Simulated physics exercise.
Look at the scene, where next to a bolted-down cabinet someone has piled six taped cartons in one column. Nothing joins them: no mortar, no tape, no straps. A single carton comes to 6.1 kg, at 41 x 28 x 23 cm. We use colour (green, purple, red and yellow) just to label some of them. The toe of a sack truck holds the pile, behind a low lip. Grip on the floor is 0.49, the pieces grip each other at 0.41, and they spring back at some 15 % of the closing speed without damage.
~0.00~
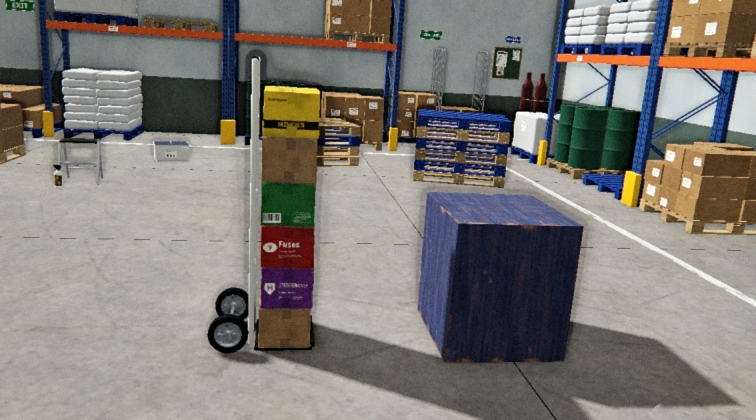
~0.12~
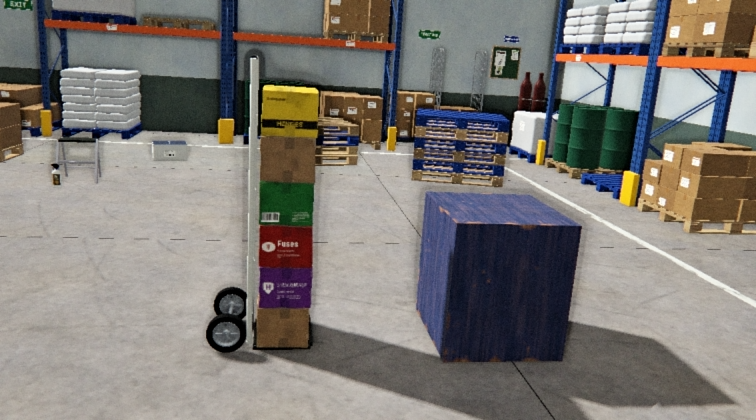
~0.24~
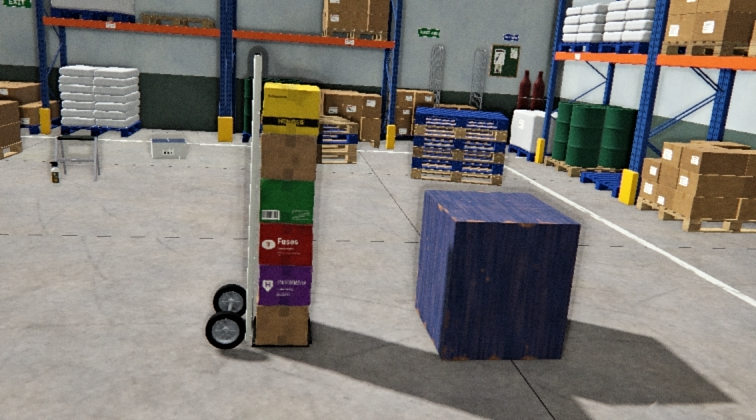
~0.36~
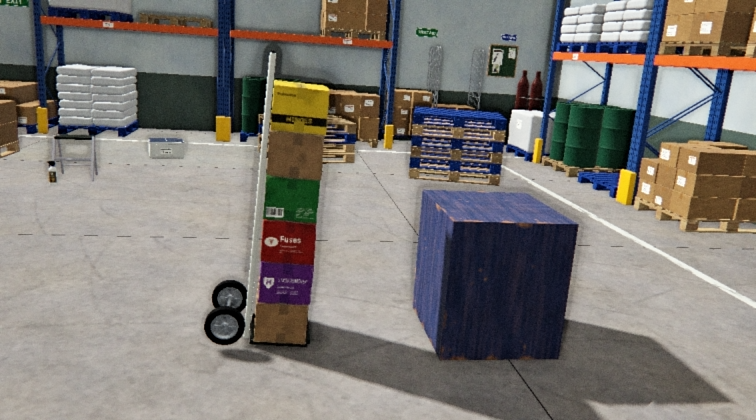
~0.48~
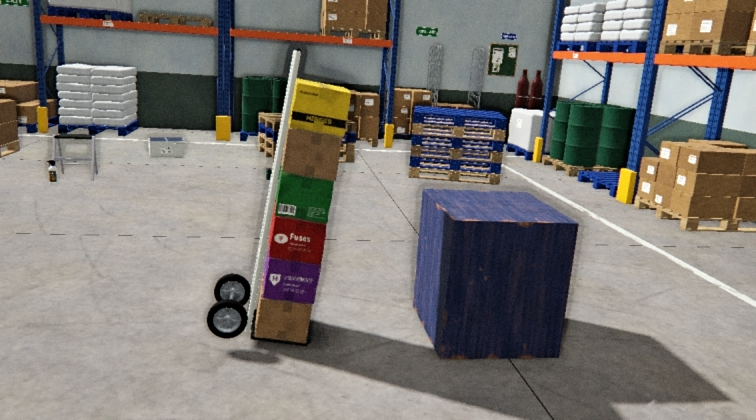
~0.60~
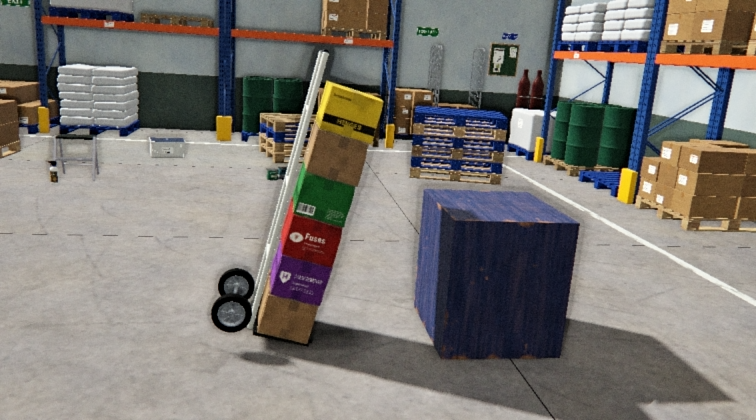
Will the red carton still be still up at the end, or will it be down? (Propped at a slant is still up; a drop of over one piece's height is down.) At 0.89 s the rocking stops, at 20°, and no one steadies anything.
It does not go under, as far as I can tell.
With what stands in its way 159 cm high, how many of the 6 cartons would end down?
The count would be 0.
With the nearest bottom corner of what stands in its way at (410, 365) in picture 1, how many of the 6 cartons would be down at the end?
Count at the end: 1.
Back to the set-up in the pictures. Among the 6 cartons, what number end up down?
It comes to 1.
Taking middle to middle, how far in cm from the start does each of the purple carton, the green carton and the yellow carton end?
Distances in cm - purple: 30; green: 70; yellow: 220.
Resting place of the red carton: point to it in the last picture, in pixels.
About (375, 256) in the last picture.
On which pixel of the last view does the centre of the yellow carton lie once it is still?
Check around (589, 312) in the last image.
By 0.78 s, none of the 6 cartons down, 6 disturbed; red carton tilted 26°; green carton tilted 26°.
By 1.08 s, 1 of the 6 cartons down; red carton tilted 50°, 12 cm lower; yellow carton on its side.
When it is over (2.3 s), 1 of the 6 cartons down; red carton tilted 50°, 12 cm lower; green carton tilted 50°, 20 cm lower; purple carton tilted 50°. In pixels of the last frame, middles, red carton near (375, 256), green carton near (406, 230).
